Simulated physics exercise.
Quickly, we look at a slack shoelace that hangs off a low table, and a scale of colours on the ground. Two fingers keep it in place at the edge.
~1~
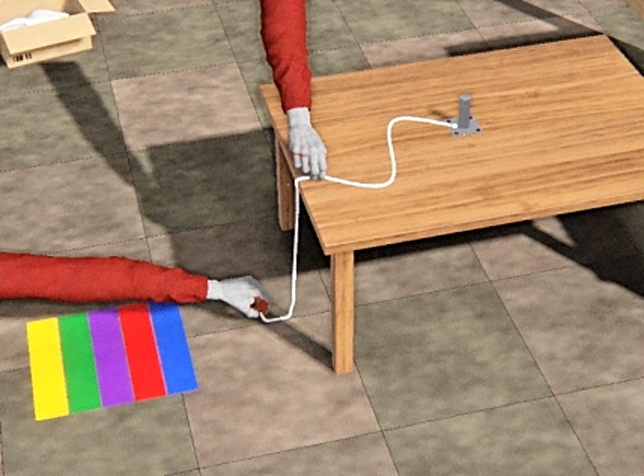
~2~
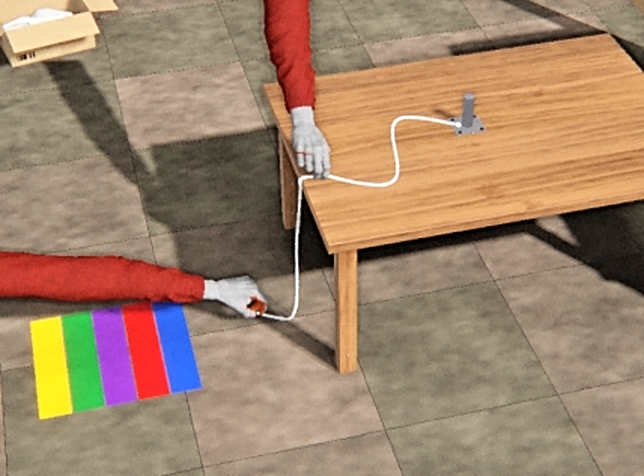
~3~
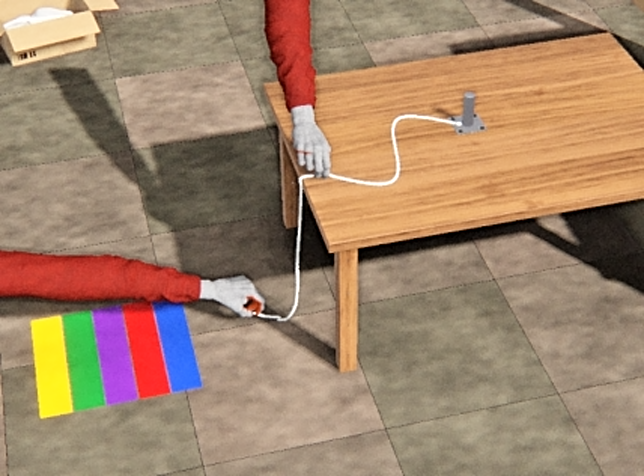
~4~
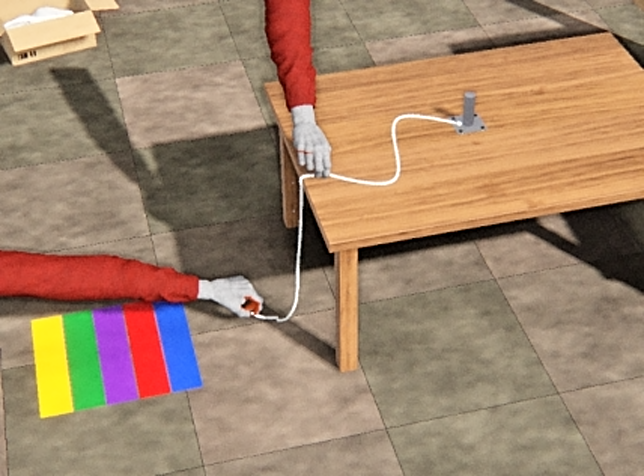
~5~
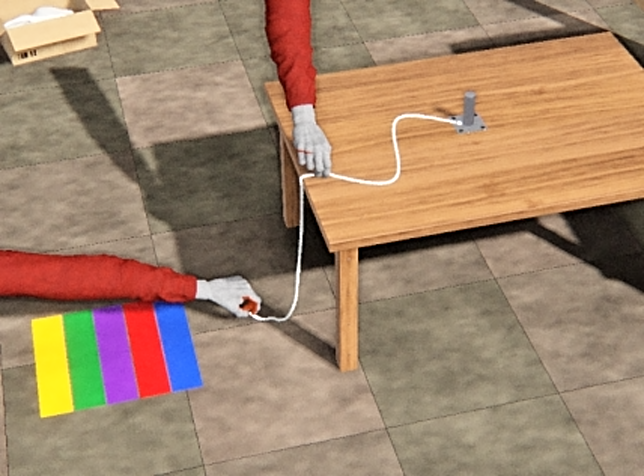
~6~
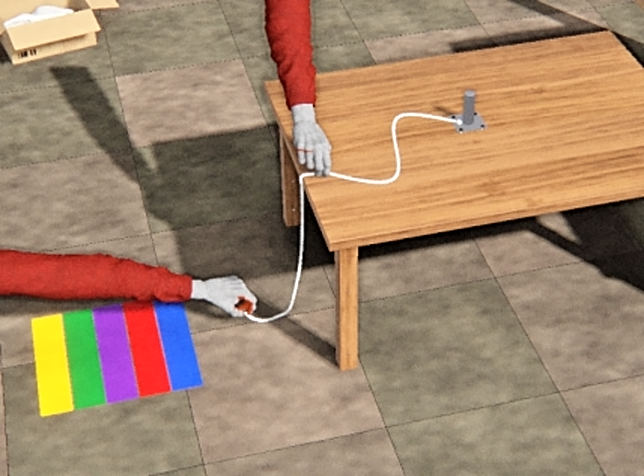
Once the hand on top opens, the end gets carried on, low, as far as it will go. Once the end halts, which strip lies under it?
The yellow strip lies under it.
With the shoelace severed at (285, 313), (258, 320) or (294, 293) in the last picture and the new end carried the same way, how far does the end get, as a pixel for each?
In order, it ends up near (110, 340), (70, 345) and (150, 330).
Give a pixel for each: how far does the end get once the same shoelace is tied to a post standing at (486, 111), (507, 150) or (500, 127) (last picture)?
Taking the tries in turn, you get (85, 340), (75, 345) and (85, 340).
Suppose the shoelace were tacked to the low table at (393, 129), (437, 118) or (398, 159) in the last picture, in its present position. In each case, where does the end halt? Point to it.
That would be (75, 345) for the first, (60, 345) for the second and (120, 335) for the third.
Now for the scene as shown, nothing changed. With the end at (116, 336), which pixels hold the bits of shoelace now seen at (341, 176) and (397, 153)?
Near (289, 210) and (344, 156).
A little later, end near (117, 336); over purple.
Next, end near (74, 344); over green.
When it is tight, end near (50, 348); over yellow. The end stops over the yellow strip.
